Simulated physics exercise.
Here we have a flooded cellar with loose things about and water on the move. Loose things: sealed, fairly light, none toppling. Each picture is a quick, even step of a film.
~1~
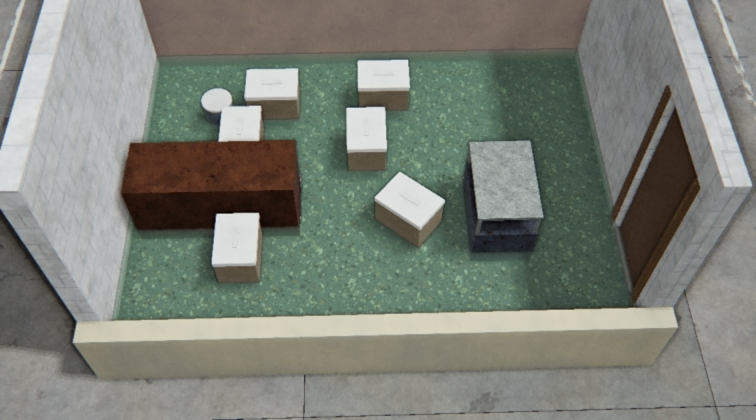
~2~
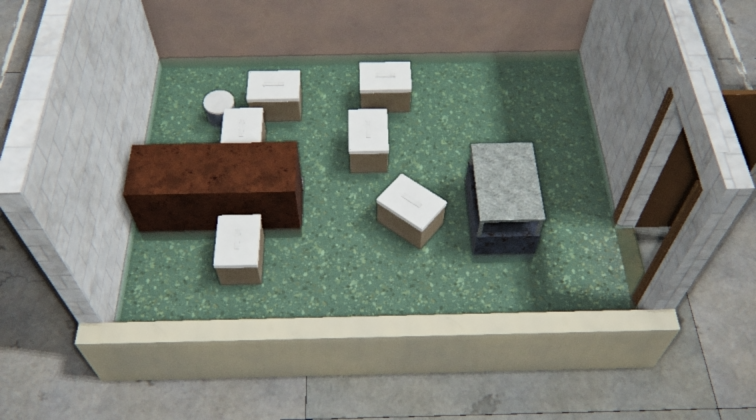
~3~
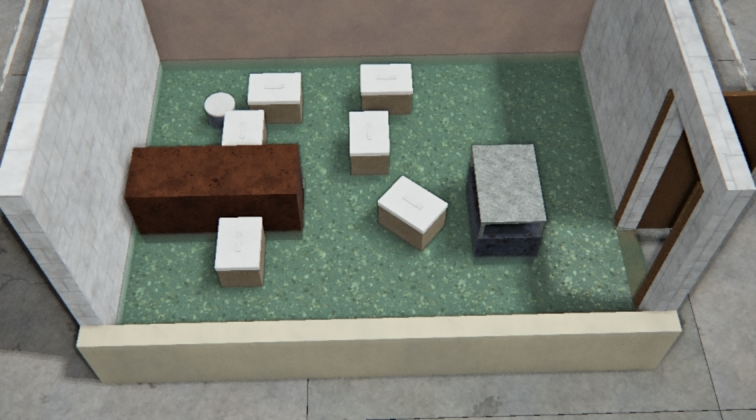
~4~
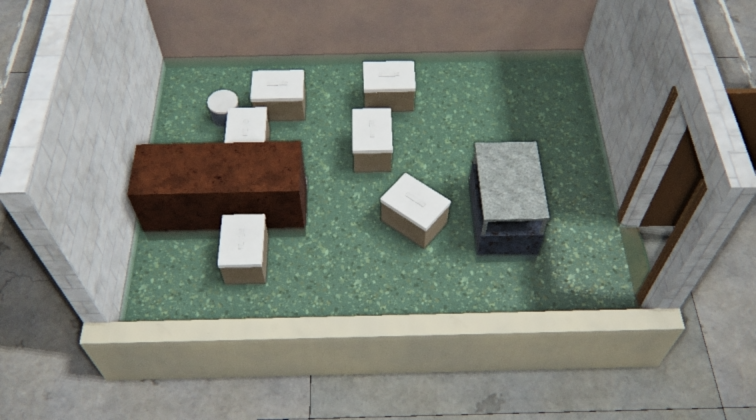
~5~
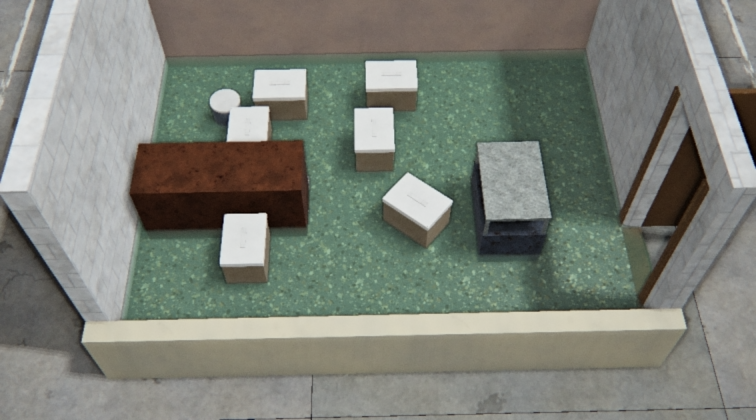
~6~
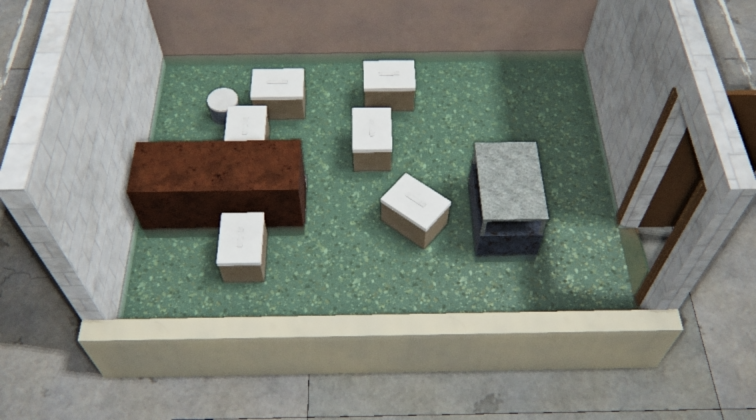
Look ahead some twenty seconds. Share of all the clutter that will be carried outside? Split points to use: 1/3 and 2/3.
Below 1/3.
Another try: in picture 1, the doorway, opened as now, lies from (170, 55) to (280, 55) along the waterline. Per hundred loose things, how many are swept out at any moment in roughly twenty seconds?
Near 90 percent.
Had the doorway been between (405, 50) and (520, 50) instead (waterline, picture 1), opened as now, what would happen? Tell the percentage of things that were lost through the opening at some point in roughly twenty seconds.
60 in a hundred or thereabouts.
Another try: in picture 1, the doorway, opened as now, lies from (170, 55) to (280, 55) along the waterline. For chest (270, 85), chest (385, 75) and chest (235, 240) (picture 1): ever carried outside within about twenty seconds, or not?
In that order: Gone, carried outside, inside.
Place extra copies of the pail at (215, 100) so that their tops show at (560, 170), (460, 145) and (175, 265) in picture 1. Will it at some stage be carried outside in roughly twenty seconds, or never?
As listed: Washed out, carried outside, stays.
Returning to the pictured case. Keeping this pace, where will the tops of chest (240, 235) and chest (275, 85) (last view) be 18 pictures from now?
First near (284, 241), second near (314, 88).
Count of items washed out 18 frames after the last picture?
0.
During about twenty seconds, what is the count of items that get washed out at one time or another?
The count is 1.
A moment on, 0 of 7 are out; 7 afloat.
Next, 0 of 7 are out; 7 afloat.
Later, 1 of 7 are out; 6 afloat.
In the end, 1 of 7 are out; 6 afloat.
